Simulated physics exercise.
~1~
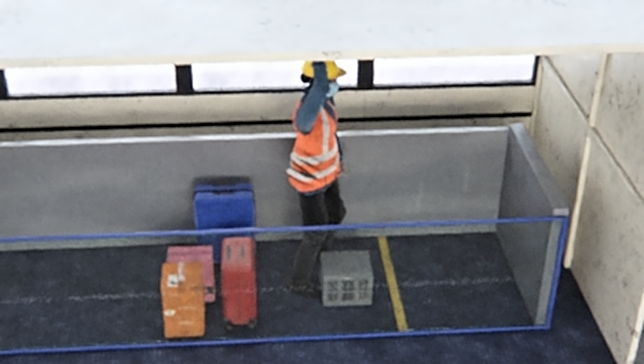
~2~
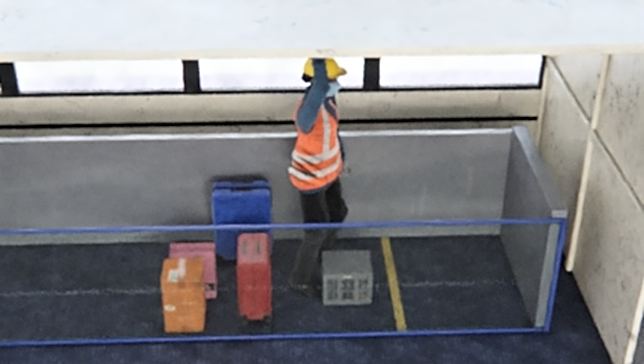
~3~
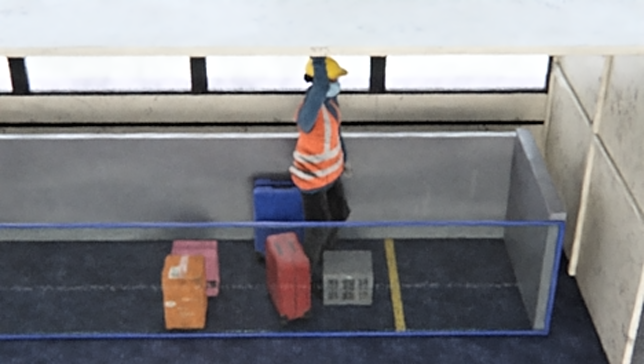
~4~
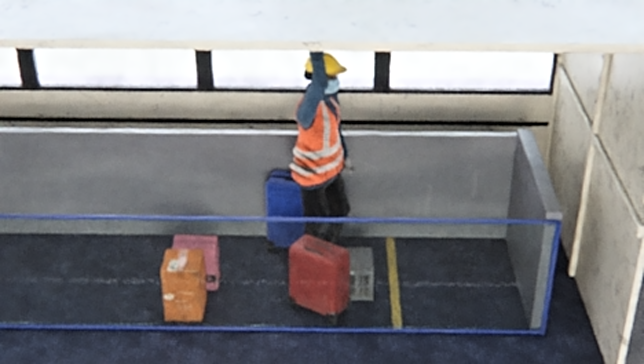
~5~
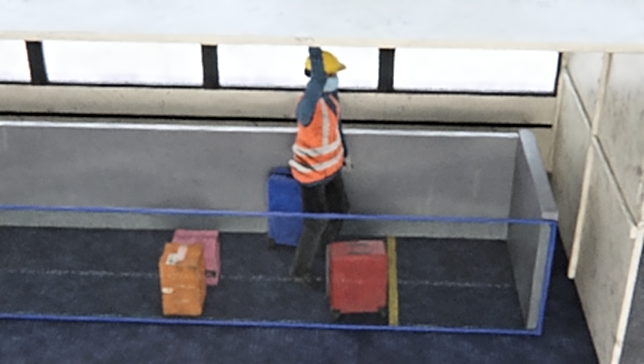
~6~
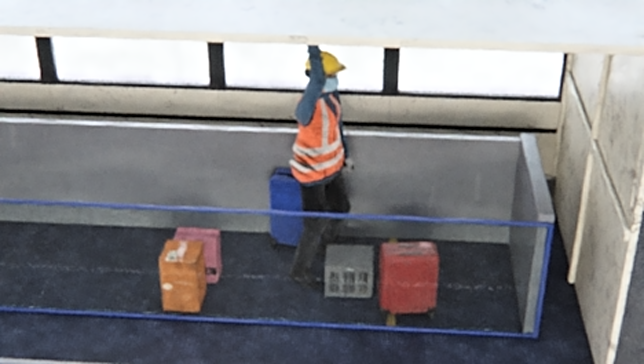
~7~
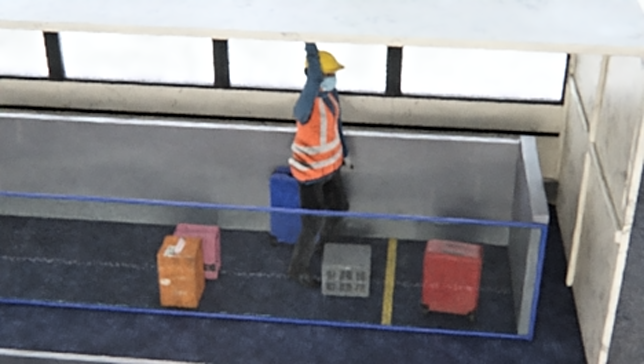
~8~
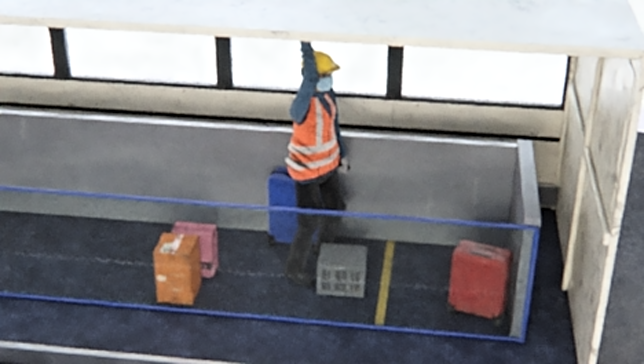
A small red suitcase rolled right, passing in front of a grey crate and over a yellow line, and ended upright beyond it, while a blue case slid a little way and stopped behind a worker in an orange vest who stood with one arm raised.
